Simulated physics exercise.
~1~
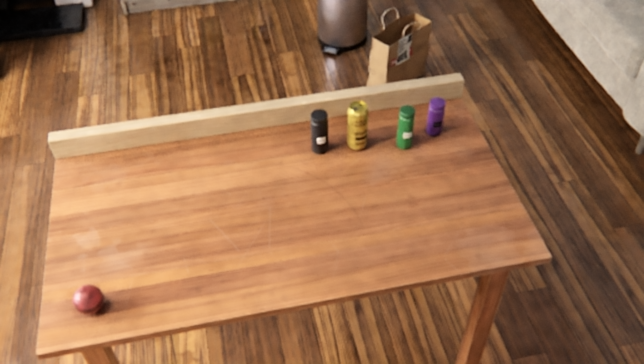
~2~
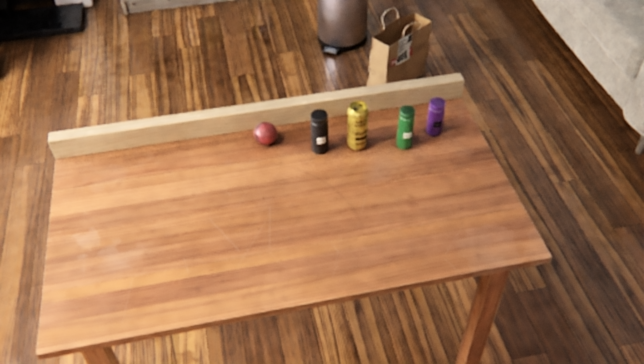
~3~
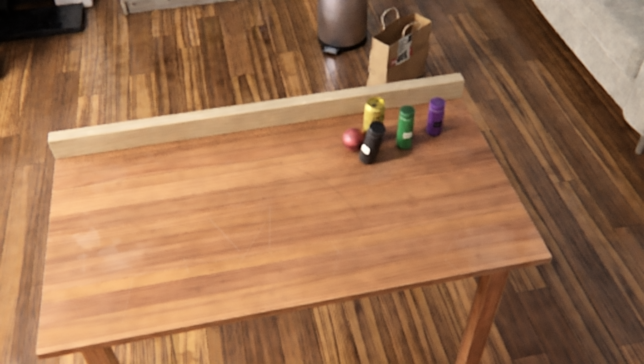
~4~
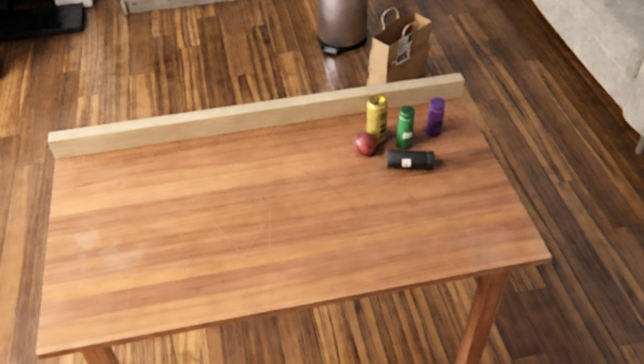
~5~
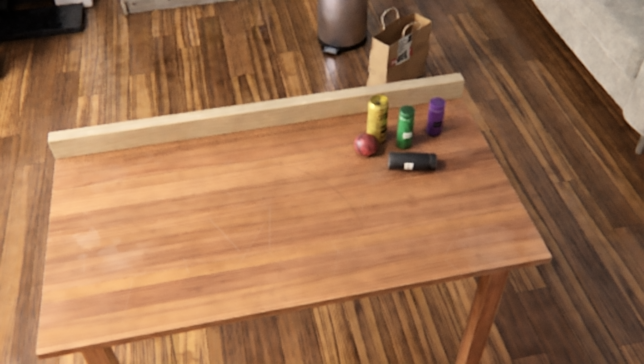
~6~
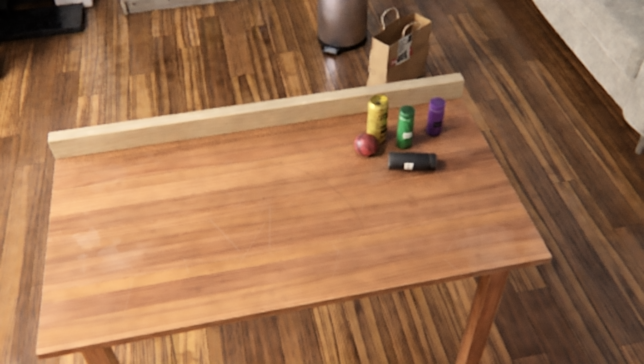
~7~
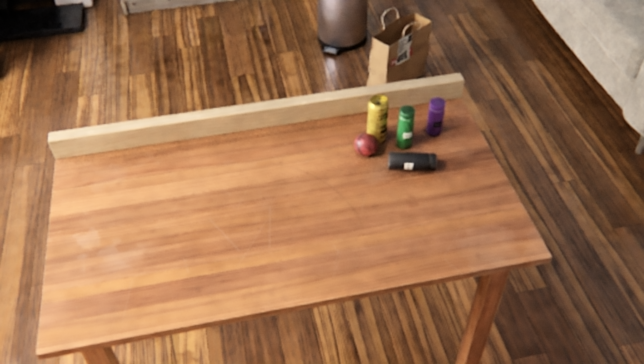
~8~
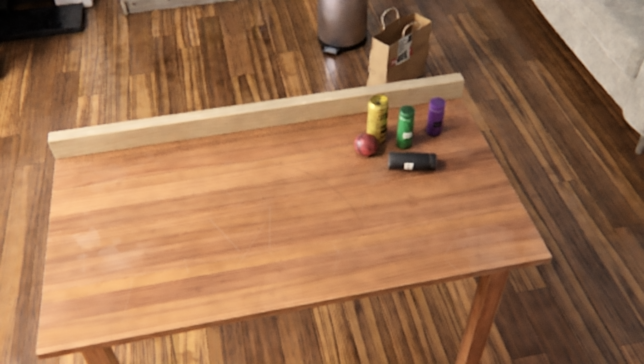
A red ball rolls across a wooden table, knocks over a black shaker, and stops.
